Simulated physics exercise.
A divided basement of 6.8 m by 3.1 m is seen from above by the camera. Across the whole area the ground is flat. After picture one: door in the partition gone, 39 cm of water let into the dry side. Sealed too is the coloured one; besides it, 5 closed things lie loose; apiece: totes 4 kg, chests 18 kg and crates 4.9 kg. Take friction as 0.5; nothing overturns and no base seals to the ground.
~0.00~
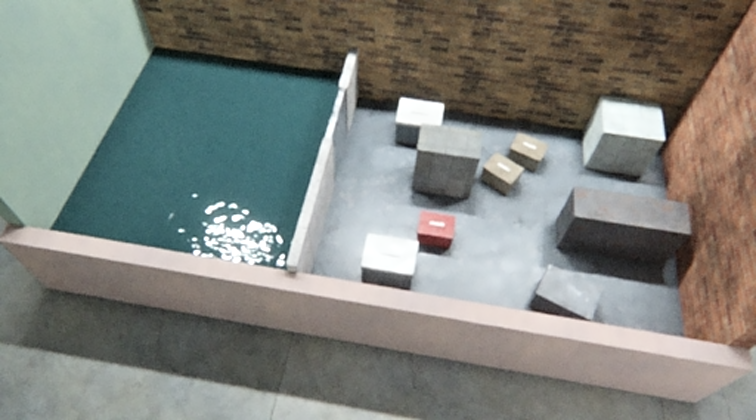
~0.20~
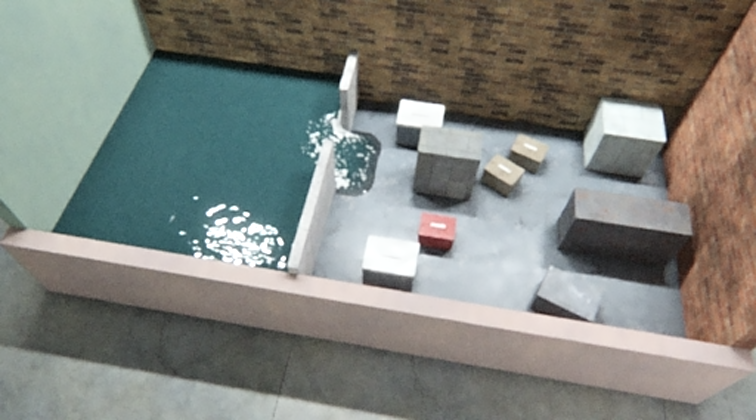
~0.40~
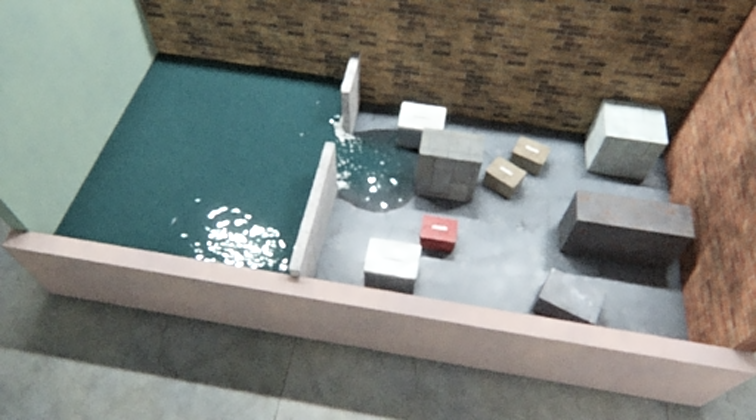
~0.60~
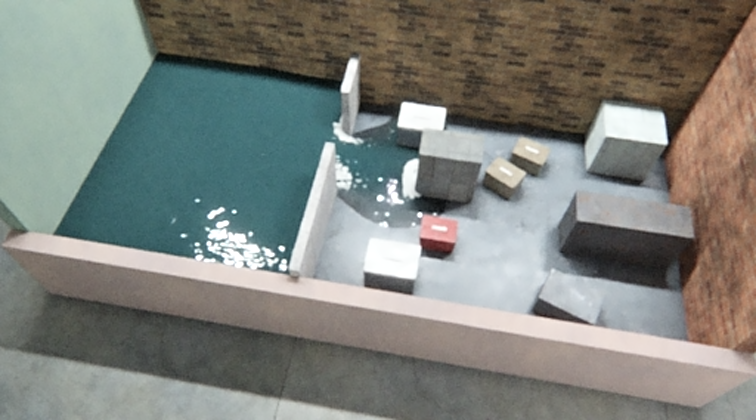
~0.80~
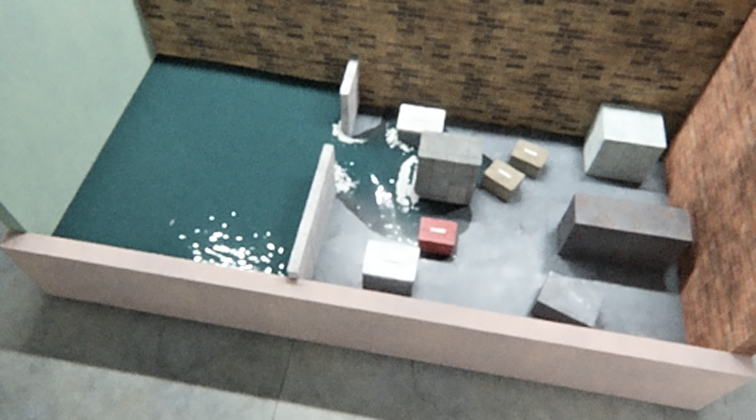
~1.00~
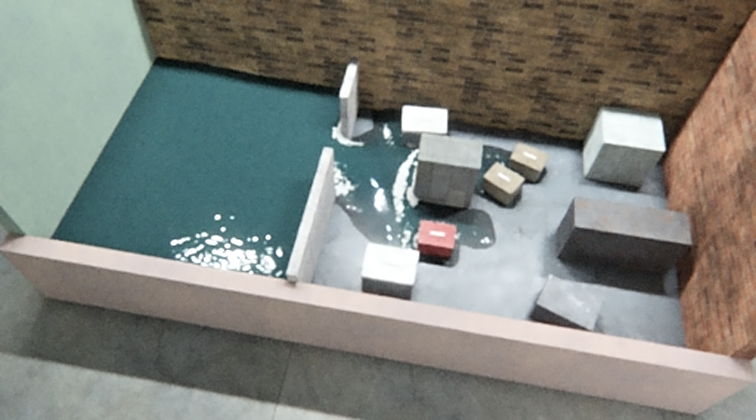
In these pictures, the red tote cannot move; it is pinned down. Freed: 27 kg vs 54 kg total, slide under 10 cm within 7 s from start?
It succeeds already at the light setting.
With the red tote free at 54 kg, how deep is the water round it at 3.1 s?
Around 7 cm.
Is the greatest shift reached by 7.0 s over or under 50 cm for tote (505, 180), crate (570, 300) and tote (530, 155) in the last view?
In that order: More, over, more.
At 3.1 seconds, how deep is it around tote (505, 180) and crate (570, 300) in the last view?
About 7 and 3 cm.
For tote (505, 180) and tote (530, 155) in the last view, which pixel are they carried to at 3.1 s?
Estimated pixels: (660, 210) and (582, 142).
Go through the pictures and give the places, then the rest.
In the first picture, the red tote at (437, 224), on the bottom; water covers 8.3 m2; 0 of 6 have shifted.
In the second picture, the red tote at (438, 226) rests on the ground; water covers 8.8 m2; 0 of 6 have shifted.
In the third picture, the red tote at (439, 228), on the bottom; 9.4 m2 under water; 0 of 6 have shifted.
In the fourth picture, the red tote at (439, 229), on the bottom; water covers 9.8 m2; 0 of 6 have shifted.
In the fifth picture, the red tote at (438, 231), on the bottom; 10.4 m2 under water; 0 of 6 have shifted.
In the sixth picture, the red tote at (437, 234), on the bottom; 11.1 m2 under water; 1 of 6 have shifted.
After 1.4 s the red tote would be 0 cm from its start with 27 kg and 0 cm from its start with 54 kg; 7 cm of water round it then.
After 3.1 s the red tote would be 0 cm from its start with 27 kg and 0 cm from its start with 54 kg; 7 cm of water round it then.
After 4.9 s the red tote would be 0 cm from its start with 27 kg and 0 cm from its start with 54 kg; 6 cm of water round it then.
After 7.0 s the red tote would be 0 cm from its start with 27 kg and 0 cm from its start with 54 kg; 9 cm of water round it then.
